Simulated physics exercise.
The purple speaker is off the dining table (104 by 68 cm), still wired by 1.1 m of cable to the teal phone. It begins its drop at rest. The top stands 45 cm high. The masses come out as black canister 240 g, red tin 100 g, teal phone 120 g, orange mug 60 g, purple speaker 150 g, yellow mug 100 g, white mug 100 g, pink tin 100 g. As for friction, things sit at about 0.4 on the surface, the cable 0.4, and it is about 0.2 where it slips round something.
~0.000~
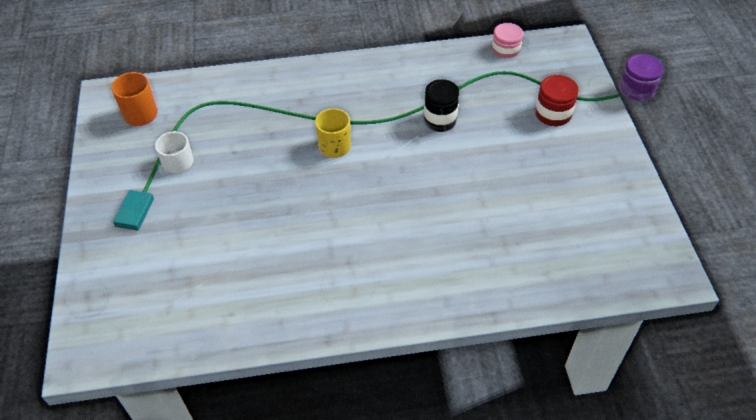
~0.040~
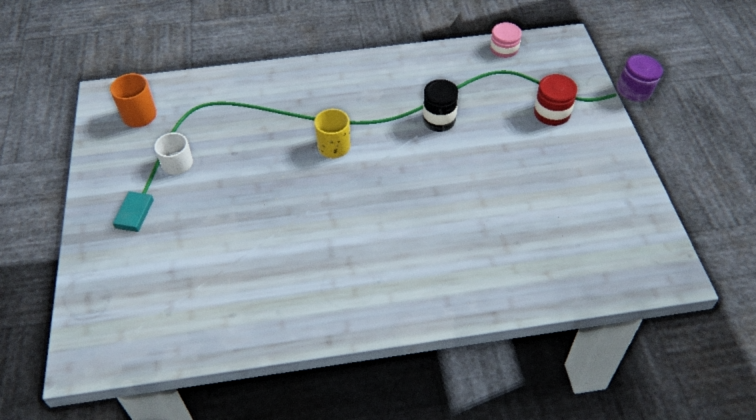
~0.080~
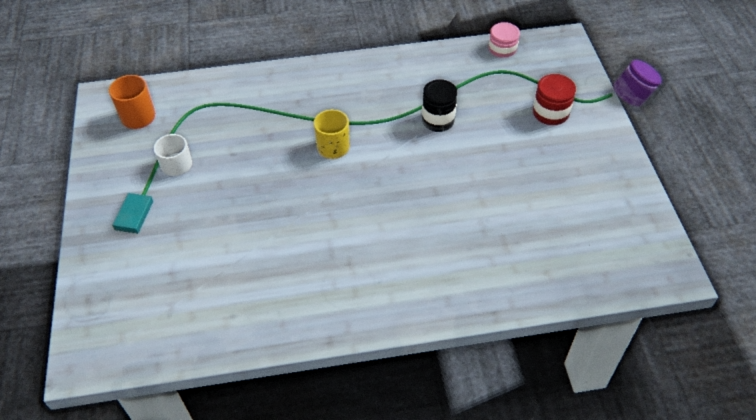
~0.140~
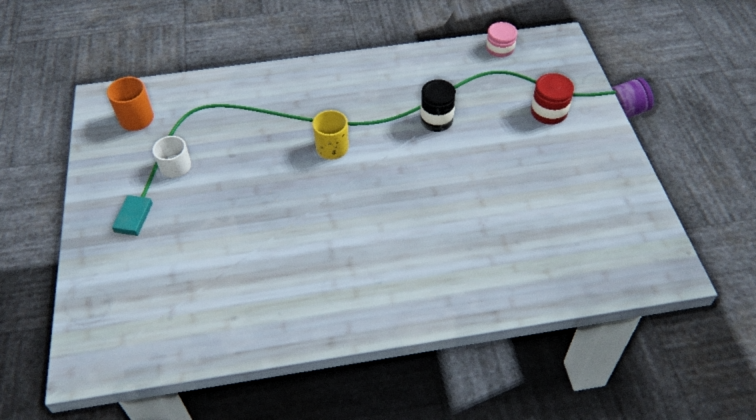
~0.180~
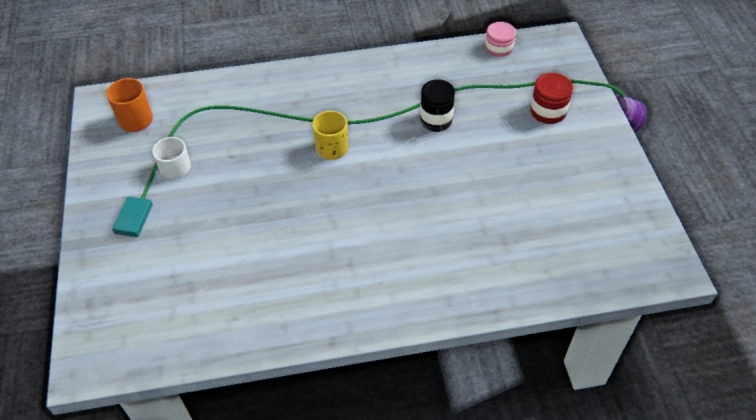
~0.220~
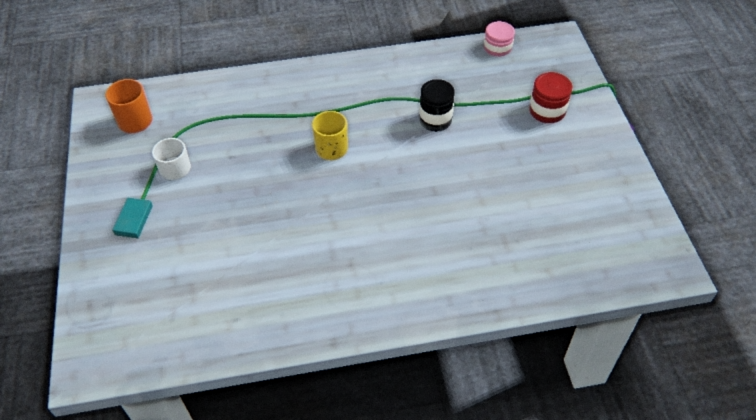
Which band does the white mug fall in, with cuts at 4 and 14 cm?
We'll see it wander a medium span.
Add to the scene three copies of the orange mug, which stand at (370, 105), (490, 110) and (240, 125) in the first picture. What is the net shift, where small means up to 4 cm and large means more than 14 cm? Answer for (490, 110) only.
There it moves only a bit.
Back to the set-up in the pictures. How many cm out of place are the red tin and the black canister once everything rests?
In the end the red tin has moved about 0 cm, while the black canister has moved about 0 cm.
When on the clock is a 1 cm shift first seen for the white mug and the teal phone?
Times: White mug = 0.28 s, teal phone = 0.30 s.
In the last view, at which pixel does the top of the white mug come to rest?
In the last view, the top sits at about (209, 172).
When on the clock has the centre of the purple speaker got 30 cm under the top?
It gets there at roughly 0.55 s.
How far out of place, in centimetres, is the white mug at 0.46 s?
Approx. shift - white mug 8 cm.
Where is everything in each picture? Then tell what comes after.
The first frame shows white mug (172, 143); cable runs through (466, 84) (366, 123) (253, 106).
The second frame shows purple speaker (643, 66); cable runs through (365, 123).
The third frame shows purple speaker (637, 83); cable runs through (364, 123).
The fourth frame shows purple speaker (631, 99); cable runs through (363, 124).
The fifth frame shows purple speaker (624, 114); cable runs through (581, 82) (364, 121).
The sixth frame shows white mug (169, 150); cable runs through (605, 85) (496, 102) (380, 100) (265, 116).
After 0.5 s, the cable's tail end at (171, 186); white mug 8 cm off its start, purple speaker over the edge, teal phone 5 cm off its start.
After 0.7 s, the cable's tail end at (190, 183); white mug 9 cm off its start, teal phone 8 cm off its start, purple speaker over the edge.
After 1.0 s, the cable's tail end at (196, 181); white mug 9 cm off its start at (209, 172), teal phone 9 cm off its start at (173, 184), purple speaker over the edge.
After 1.2 s, the cable's tail end at (196, 181); white mug 9 cm off its start, teal phone 9 cm off its start, purple speaker over the edge.
After 2.4 s, the cable's tail end at (196, 181); white mug 9 cm off its start at (209, 172), teal phone 9 cm off its start at (173, 184), purple speaker over the edge.
